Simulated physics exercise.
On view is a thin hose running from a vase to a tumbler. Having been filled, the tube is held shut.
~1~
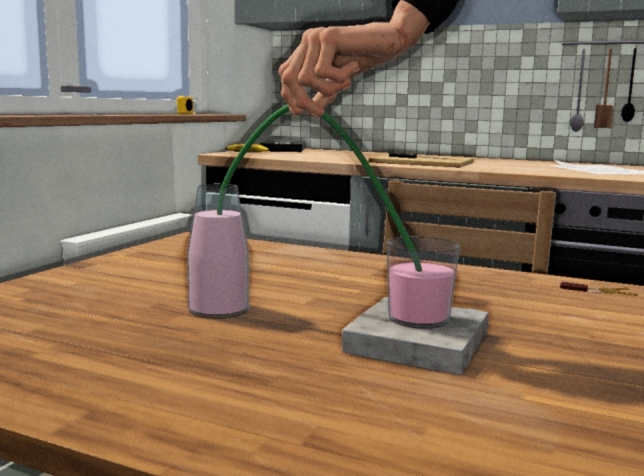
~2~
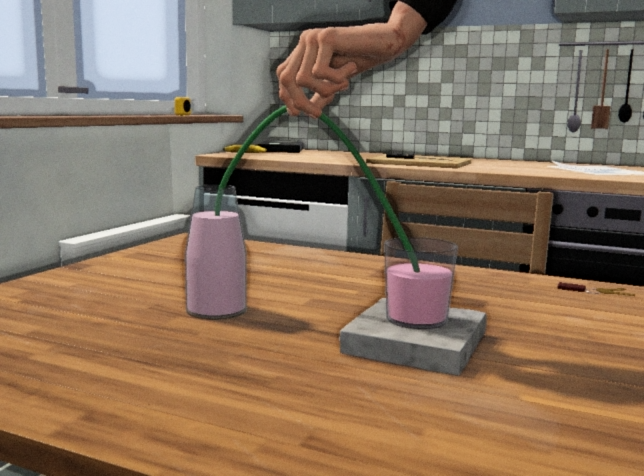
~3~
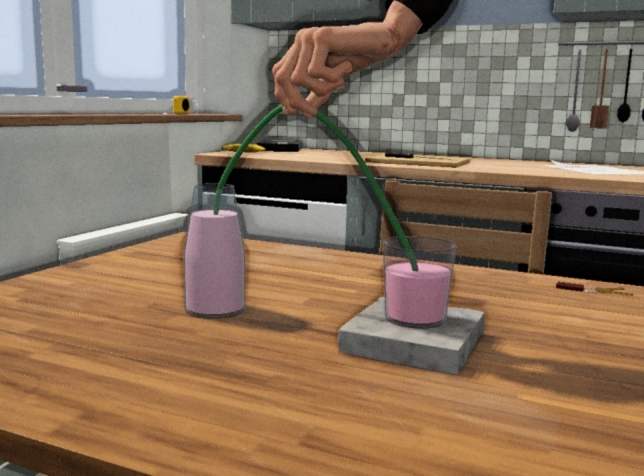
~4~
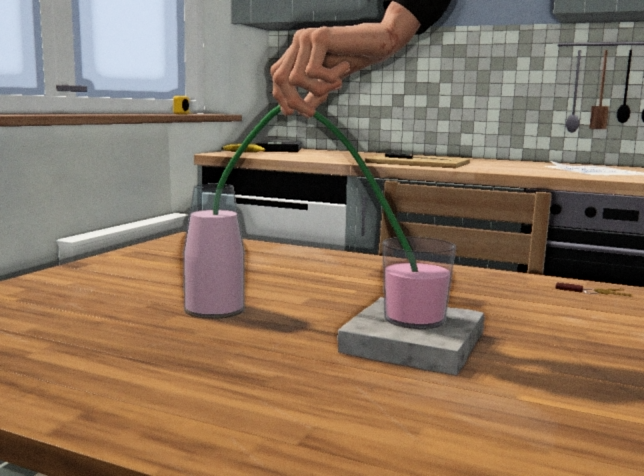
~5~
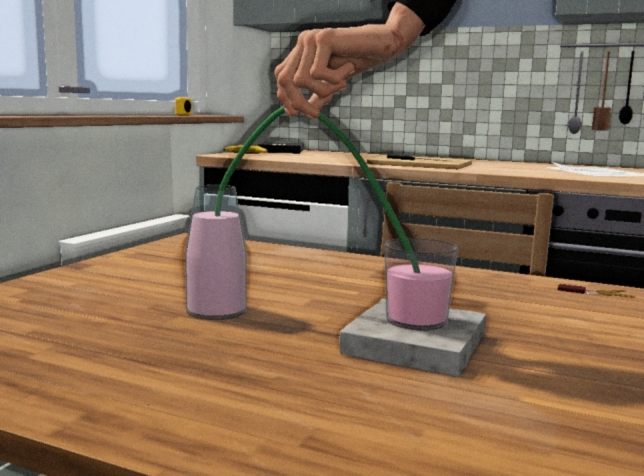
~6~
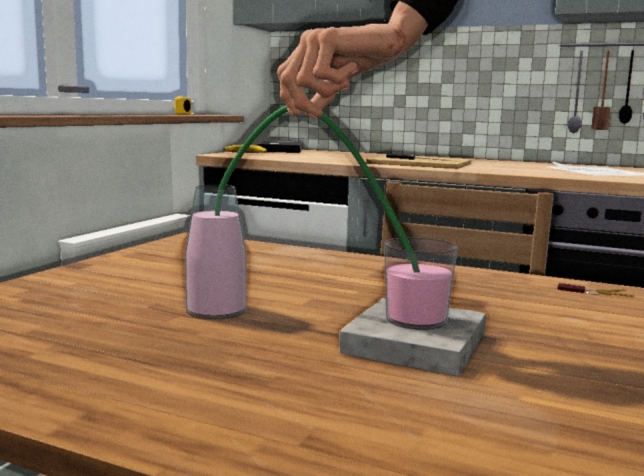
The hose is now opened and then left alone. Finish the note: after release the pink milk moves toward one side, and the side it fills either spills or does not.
Note: It flows - the right side; one that fills - does not spill.
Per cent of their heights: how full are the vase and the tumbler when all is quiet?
Final levels: First 60 %, second 80 %.
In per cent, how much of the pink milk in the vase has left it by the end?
Estimate: Close to 15 %.
Shortly, the vase is about two thirds full; the tumbler is about two thirds full.
Then, the vase is about two thirds full; the tumbler is about three quarters full.
At the finish, the vase is about two thirds full; the tumbler is about three quarters full; the two surfaces are level.
